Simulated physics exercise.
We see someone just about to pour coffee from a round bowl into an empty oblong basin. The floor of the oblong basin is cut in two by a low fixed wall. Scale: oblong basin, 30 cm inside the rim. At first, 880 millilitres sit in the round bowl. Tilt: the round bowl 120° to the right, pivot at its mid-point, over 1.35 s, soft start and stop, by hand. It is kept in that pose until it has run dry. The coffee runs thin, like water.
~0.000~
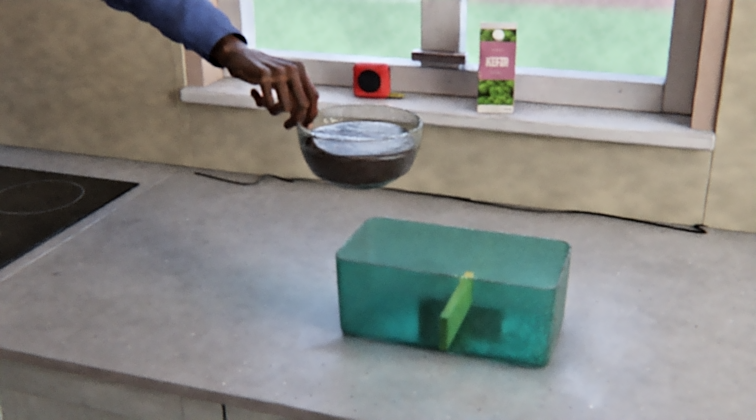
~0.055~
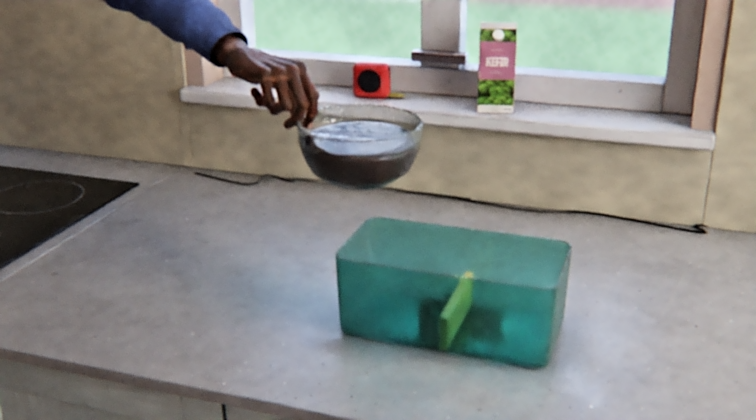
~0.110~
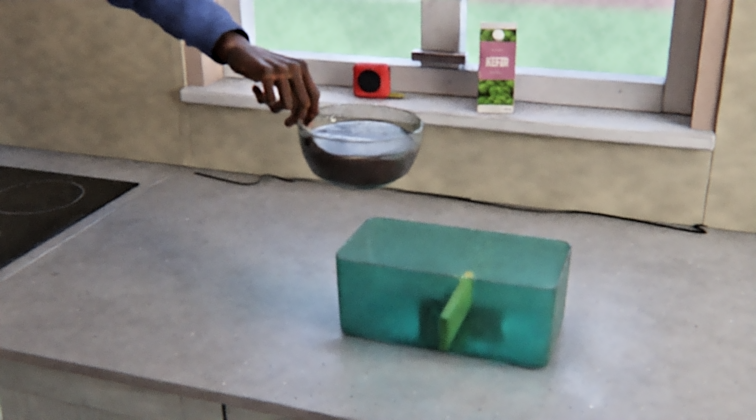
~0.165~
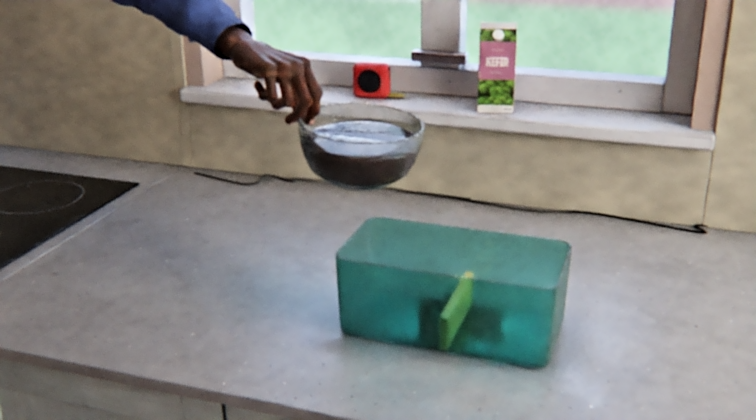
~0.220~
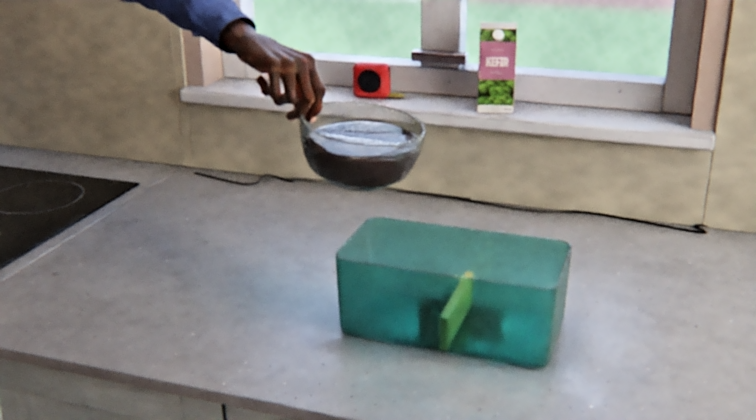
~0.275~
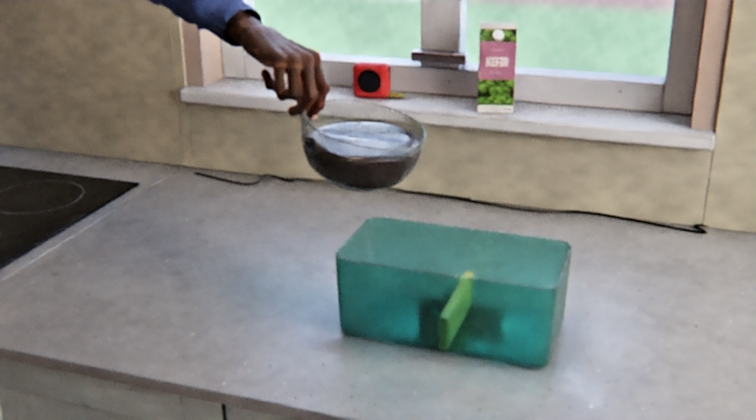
A dark-skinned hand in a blue sleeve holds a clear round bowl of dark coffee by its left rim above a pale grey kitchen counter, seen from slightly above. Below it sits an empty teal oblong basin with a green upright piece at its front, while a red object and a pink-and-green carton stand on the windowsill behind. The hand gradually tilts the bowl slightly to the right, and the view stays still.
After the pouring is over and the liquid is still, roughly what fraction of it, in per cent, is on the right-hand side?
Roughly 49 out of 100 parts.
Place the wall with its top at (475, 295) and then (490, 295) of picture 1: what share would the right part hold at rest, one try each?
Try 1: 25 %; try 2: 0 %.
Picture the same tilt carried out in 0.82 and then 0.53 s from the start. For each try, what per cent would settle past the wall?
Some 30 and 20 per cent, in that order.
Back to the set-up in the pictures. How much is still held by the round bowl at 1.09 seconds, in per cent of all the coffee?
Around 1 in a hundred.
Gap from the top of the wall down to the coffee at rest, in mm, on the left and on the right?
It's around 30 mm on the left side and around 28 mm on the right side.
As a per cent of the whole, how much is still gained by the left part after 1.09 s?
Roughly 4 in a hundred.
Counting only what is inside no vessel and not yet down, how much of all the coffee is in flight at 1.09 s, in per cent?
Estimated airborne part: Roughly 4 per cent.
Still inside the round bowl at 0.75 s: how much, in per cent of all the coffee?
About 46 per cent.
After 0.75 s the tilt is 70° and 46 per cent is still to pour, 5 is left of the wall and 17 right of it.
After 1.09 s the tilt is 110° and 1 per cent is still to pour, 47 is left of the wall and 49 right of it.
After 1.46 s the tilt is 120° and 0 per cent is still to pour, 51 is left of the wall and 49 right of it.
After 1.85 s the tilt is 120° and 0 per cent is still to pour, 51 is left of the wall and 49 right of it.
In the end 51 per cent lies left of the wall, 49 right of it and 0 outside.
